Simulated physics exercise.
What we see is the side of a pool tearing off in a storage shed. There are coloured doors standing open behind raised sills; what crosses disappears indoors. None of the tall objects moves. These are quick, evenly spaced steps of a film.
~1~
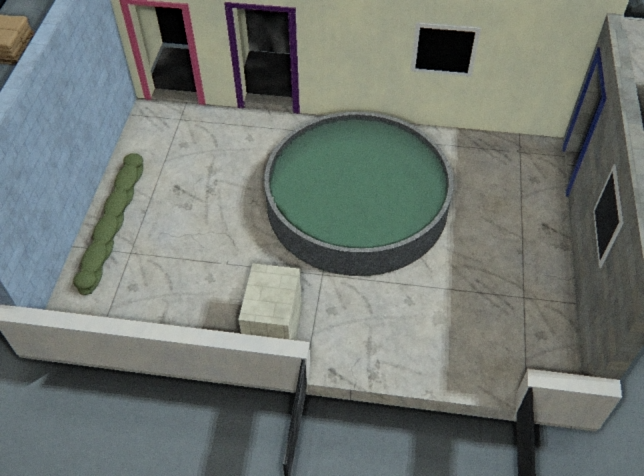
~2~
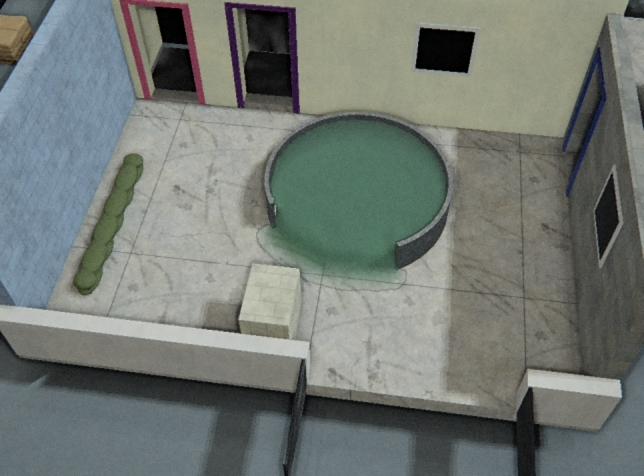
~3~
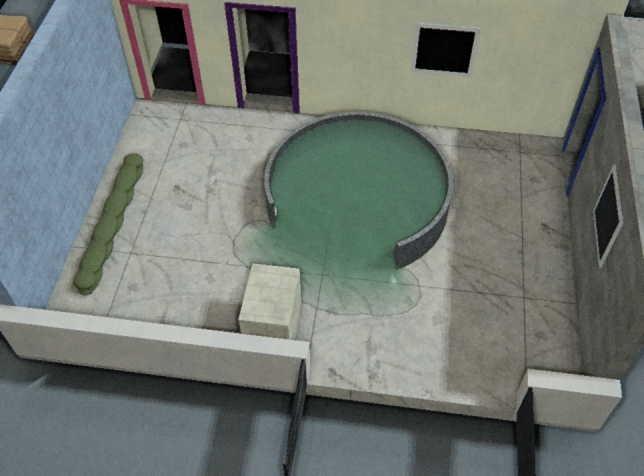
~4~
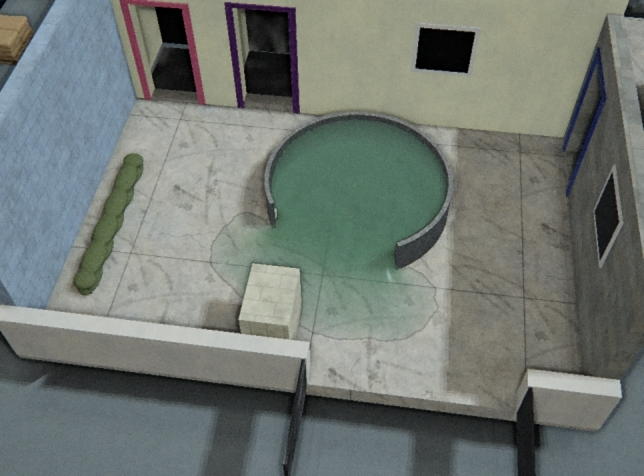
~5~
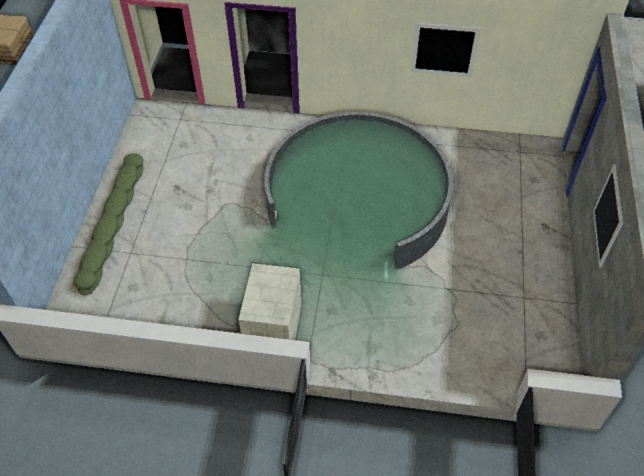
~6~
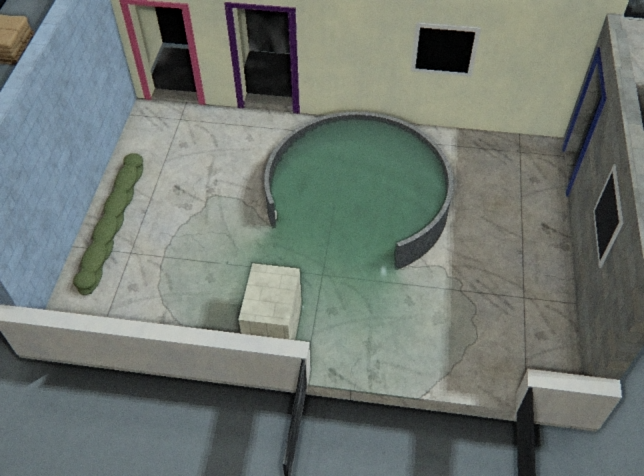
A round, dark-walled pool of green water sits in a pale, marble-floored enclosure seen from high above by a still camera. A pink-framed and a purple-framed doorway stand at back left, a green bolster-like shape lies by the blue left wall, a cream block sits in front, and a blue frame marks the grey right wall. The pool's front side opens, and water pours out, spreading thinly around the block and across the floor.
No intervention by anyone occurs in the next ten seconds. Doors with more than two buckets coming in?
Blue door: Two or fewer; purple door: Two or fewer; pink door: Over two.
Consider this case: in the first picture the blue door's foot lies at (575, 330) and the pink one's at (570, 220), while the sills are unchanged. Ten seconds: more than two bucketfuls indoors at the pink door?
As it turns out, the pink door keeps clear.
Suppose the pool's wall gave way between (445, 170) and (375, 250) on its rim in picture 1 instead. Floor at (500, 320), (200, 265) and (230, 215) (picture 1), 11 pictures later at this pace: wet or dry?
Point by point: Soaked; unwetted; unwetted.
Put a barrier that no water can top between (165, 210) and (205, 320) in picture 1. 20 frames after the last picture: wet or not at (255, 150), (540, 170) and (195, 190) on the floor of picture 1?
The first spot is swamped, the second untouched, the third swamped.
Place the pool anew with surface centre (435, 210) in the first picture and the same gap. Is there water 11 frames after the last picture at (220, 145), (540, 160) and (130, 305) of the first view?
In that order: No water, no water, under water.
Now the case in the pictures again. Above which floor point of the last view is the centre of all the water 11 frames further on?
Somewhere around (312, 245) in the last view.
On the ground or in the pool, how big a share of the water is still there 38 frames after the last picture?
My reckoning gives about 60 %.
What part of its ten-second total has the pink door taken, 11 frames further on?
Roughly 0 per cent.
A moment on, water covers 30 % of the floor; the blue door not reached, the purple door not reached, the pink door not reached.
Next, water covers 30 % of the floor; the blue door not reached, the purple door not reached, the pink door not reached.
Then, water covers 40 % of the floor; the blue door not reached, the purple door not reached, the pink door not reached.
Later, water covers 60 % of the floor; the blue door not reached, the purple door wet at the sill, nothing in, the pink door over two buckets in.
In the end, water covers 75 % of the floor; the blue door wet at the sill, nothing in, the purple door wet at the sill, nothing in, the pink door far over two buckets in.
